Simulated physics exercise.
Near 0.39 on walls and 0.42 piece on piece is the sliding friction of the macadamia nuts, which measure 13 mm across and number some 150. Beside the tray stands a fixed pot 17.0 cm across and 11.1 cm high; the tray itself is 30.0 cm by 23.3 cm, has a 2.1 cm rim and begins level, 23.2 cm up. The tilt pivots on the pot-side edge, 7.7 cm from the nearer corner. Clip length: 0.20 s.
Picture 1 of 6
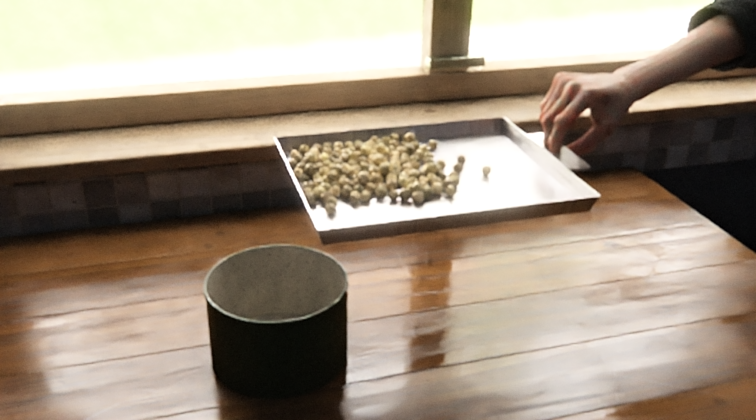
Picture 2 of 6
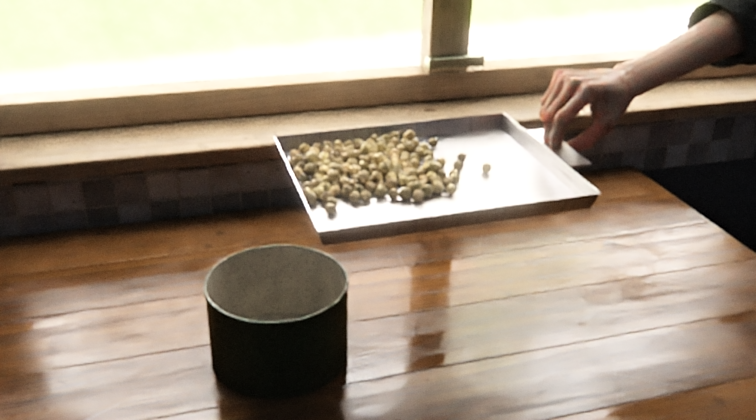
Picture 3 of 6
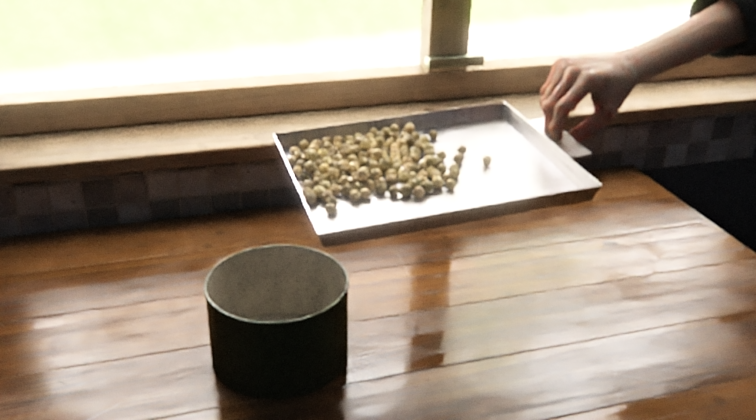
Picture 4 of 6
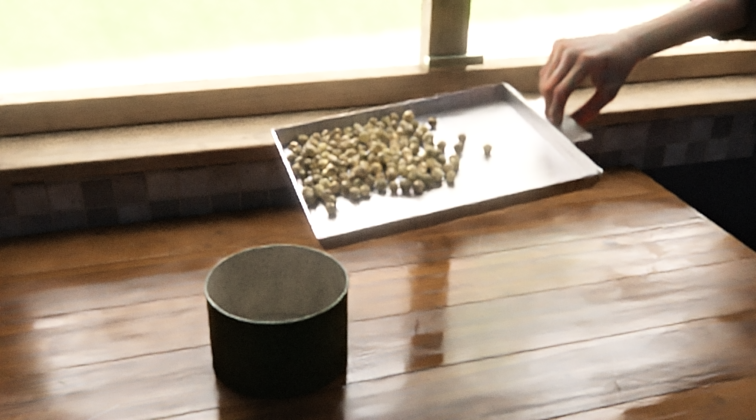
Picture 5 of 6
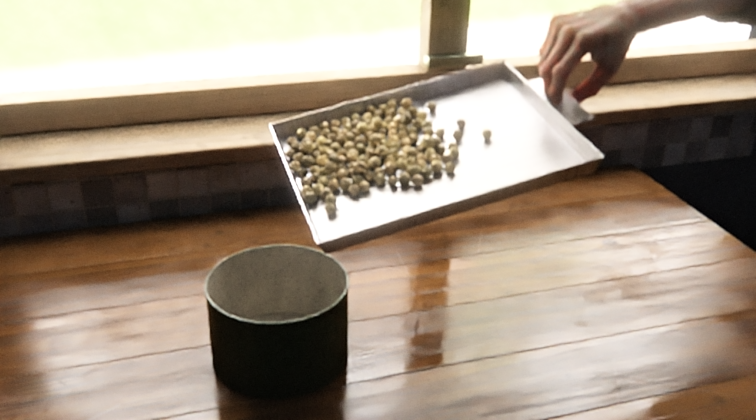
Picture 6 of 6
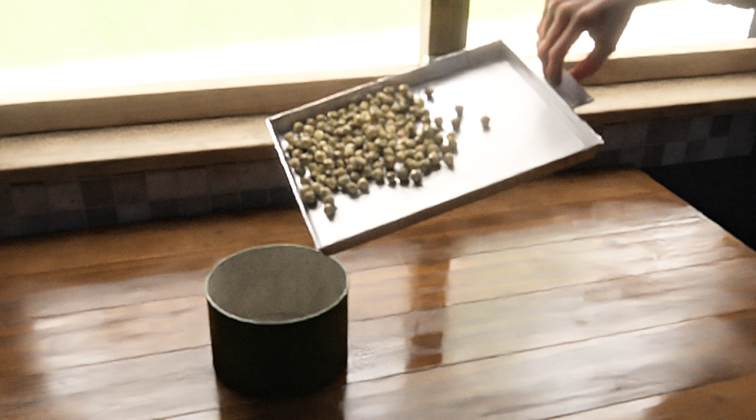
A hand raising the right end of a white tray of small round greenish pieces, steadily tilting it beside a dark pot.
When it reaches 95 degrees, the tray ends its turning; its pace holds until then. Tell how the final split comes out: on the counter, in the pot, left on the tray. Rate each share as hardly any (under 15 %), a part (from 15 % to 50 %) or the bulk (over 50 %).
Counter: The bulk; pot: Hardly any; left on the tray: Hardly any.
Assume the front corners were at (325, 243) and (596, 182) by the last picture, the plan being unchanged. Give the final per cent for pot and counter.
You'd end with pot at 0 and counter at 100.
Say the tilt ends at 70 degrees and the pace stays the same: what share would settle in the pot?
In that case some 5 per cent.
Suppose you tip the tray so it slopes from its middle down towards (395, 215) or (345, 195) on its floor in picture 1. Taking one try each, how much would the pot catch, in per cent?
Some 0 and 45 per cent.
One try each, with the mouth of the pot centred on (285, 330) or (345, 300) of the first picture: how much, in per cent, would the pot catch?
First try about 90 per cent, second try about 10 per cent.
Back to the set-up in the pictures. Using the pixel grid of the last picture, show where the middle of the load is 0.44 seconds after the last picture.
Approximately (302, 235) in the last picture.
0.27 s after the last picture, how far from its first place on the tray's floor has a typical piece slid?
Around 6 centimetres.
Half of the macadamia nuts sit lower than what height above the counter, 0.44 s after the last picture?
Roughly 24 cm.
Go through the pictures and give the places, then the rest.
Tray tilt 0 degrees, front corners at (323, 226) and (592, 194); middle of the pieces at (373, 170); pot at (277, 280), in the first frame.
Tray tilt 1 degrees, front corners at (323, 227) and (593, 191); middle of the pieces at (373, 169), in the second frame.
Tray tilt 4 degrees, front corners at (323, 230) and (594, 183), lowest corner left front; middle of the pieces at (373, 165), in the third frame.
Tray tilt 8 degrees, front corners at (323, 233) and (595, 170), lowest corner left front; middle of the pieces at (373, 158), in the fourth frame.
Tray tilt 14 degrees, front corners at (322, 238) and (595, 155), lowest corner left front; middle of the pieces at (371, 151), in the fifth frame.
Tray tilt 19 degrees, front corners at (322, 242) and (595, 141), lowest corner left front; middle of the pieces at (369, 144); pot at (278, 281), in the sixth frame.
Then, 0.27 s after the last picture, tilt 56 degrees; the tray holds 100 %, the pot 0 %.
Then, 0.44 s after the last picture, tilt 82 degrees; the tray holds 70 %, the pot 0 %.
Then, 0.74 s after the last picture, tilt 95 degrees; the tray holds 0 %, the pot 5 %.
In the end, counter 95 %, pot 5 %, tray 0 %.
